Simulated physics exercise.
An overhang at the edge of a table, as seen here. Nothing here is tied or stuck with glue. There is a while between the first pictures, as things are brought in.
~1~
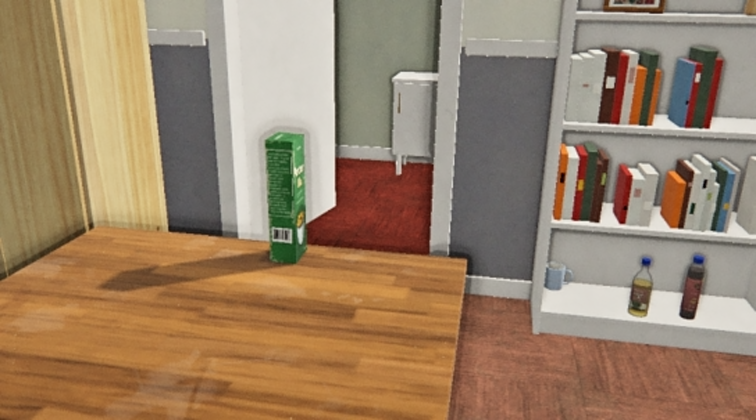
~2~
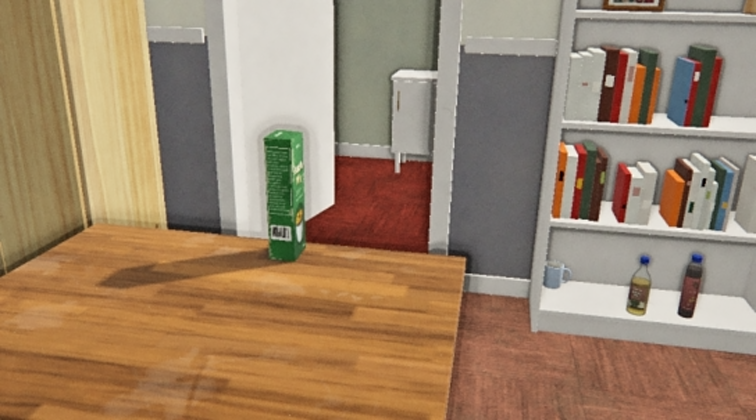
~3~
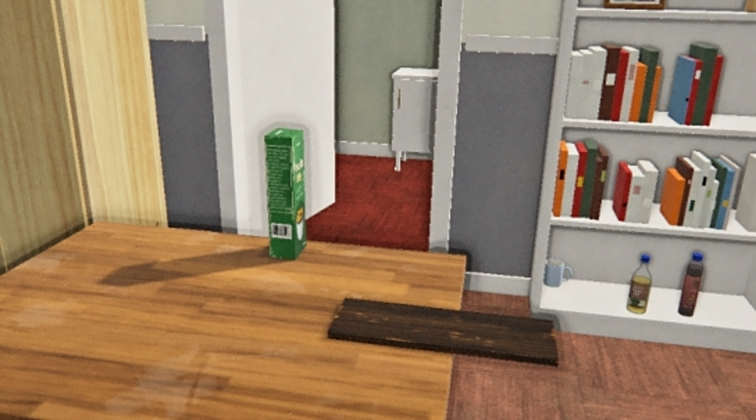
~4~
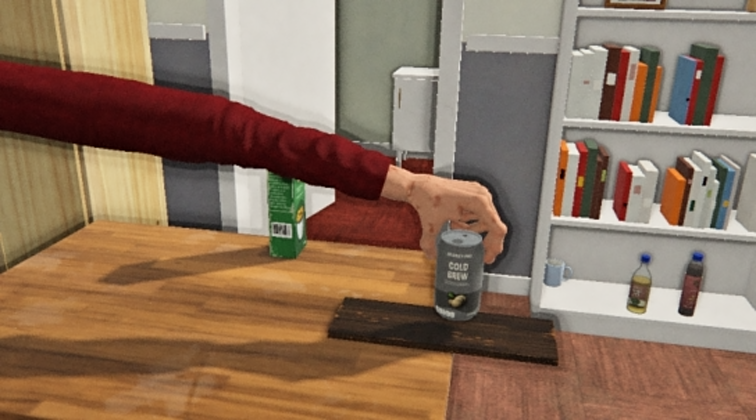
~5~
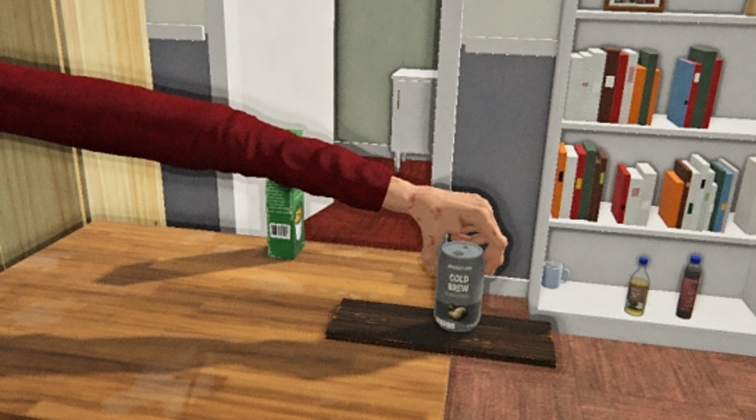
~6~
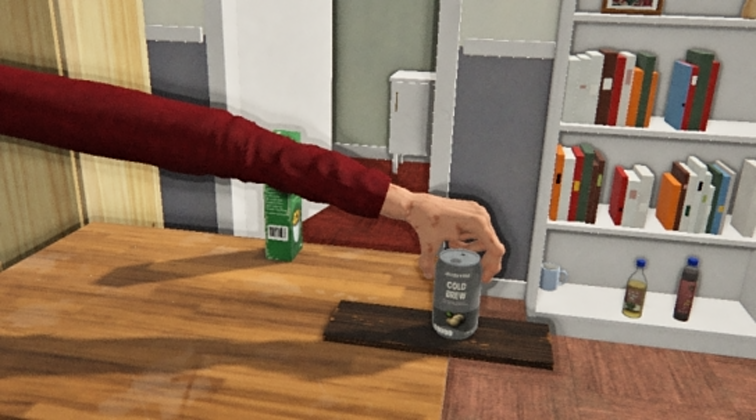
Red-sleeved arm lowering a grey can onto a dark plank overhanging the right edge of a wooden table, green box standing behind.
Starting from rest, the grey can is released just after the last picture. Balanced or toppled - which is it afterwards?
No fall.
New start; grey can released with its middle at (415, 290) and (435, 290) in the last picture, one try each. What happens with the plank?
On the first try it remains balanced; on the second try it remains balanced.
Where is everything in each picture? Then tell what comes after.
In the first frame, the last thing is not in view yet.
In the second frame, the last thing is not in view yet.
In the third frame, the last thing is not in view yet; black plank (443, 329).
In the fourth frame, coming down; grey can (459, 275); black plank (443, 329).
In the fifth frame, coming down; grey can (459, 287); black plank (440, 331).
In the sixth frame, in place under the hand; grey can (457, 294); black plank (438, 332).
Then, 0.20 s past the last view, nothing moves.
Then, 0.50 s past the last view, grey can resting near (457, 295).
Finally, all 3 still in place. Final places as the last picture's camera would see them, grey can near (457, 295). The plank holds.
